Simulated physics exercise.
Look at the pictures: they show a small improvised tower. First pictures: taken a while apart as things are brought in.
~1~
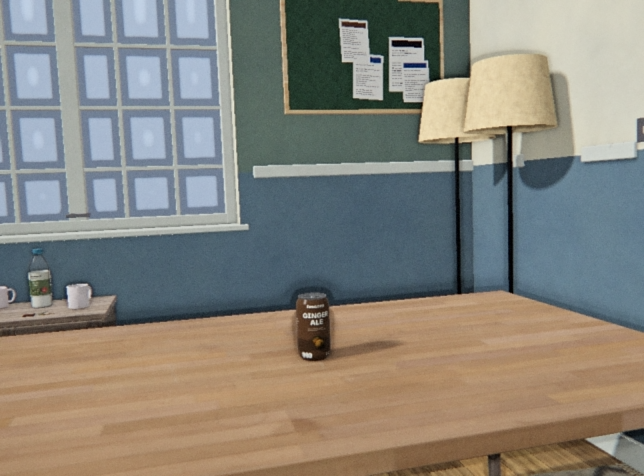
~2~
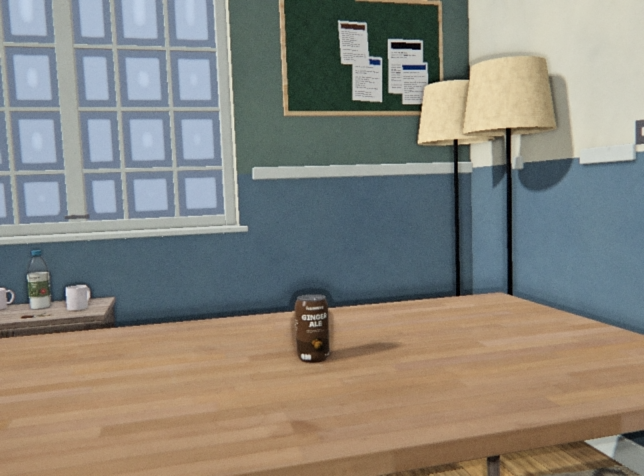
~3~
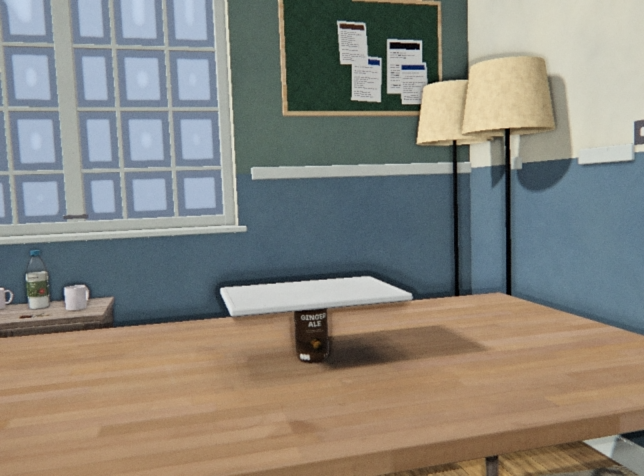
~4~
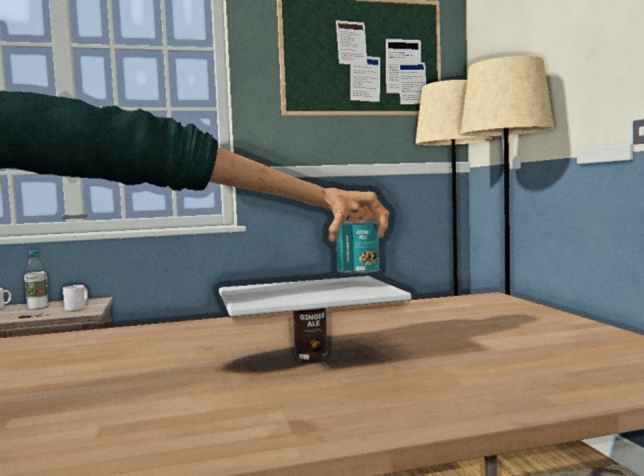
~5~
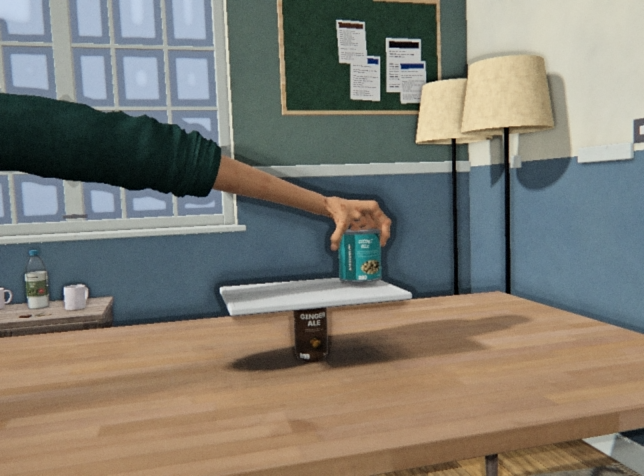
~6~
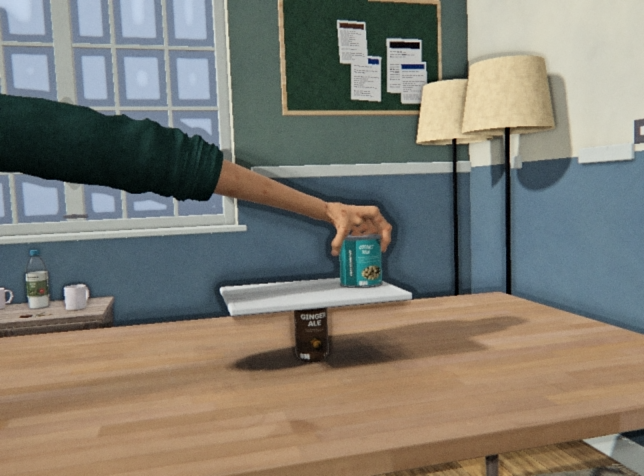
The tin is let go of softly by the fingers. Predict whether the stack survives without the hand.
It falls down.
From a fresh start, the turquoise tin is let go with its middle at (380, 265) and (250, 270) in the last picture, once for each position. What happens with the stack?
The first time it tumbles down, but the second time it tumbles down.
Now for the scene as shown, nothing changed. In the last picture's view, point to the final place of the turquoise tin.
I'd point to roughly (406, 330).
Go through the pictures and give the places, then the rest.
In the first frame, the last thing is not in view yet.
In the second frame, the last thing is not in view yet.
In the third frame, the last thing is not in view yet; white lid (310, 294).
In the fourth frame, coming down; turquoise tin (358, 246); white lid (309, 294).
In the fifth frame, coming down; turquoise tin (360, 255); white lid (310, 293).
In the sixth frame, in place under the hand; turquoise tin (360, 260); white lid (310, 293).
Then, 0.40 s past the last view, turquoise tin now fallen; white lid rocked 48° from its first pose.
Then, 0.50 s past the last view, white lid rocked 68° from its first pose.
Then, 0.80 s past the last view, white lid rocked 52° from its first pose.
Finally, fallen, turquoise tin; down or leaning hard in the stack, white lid; brown can still in place. Final places as the last picture's camera would see them, turquoise tin near (405, 331). The stack loses its balance.
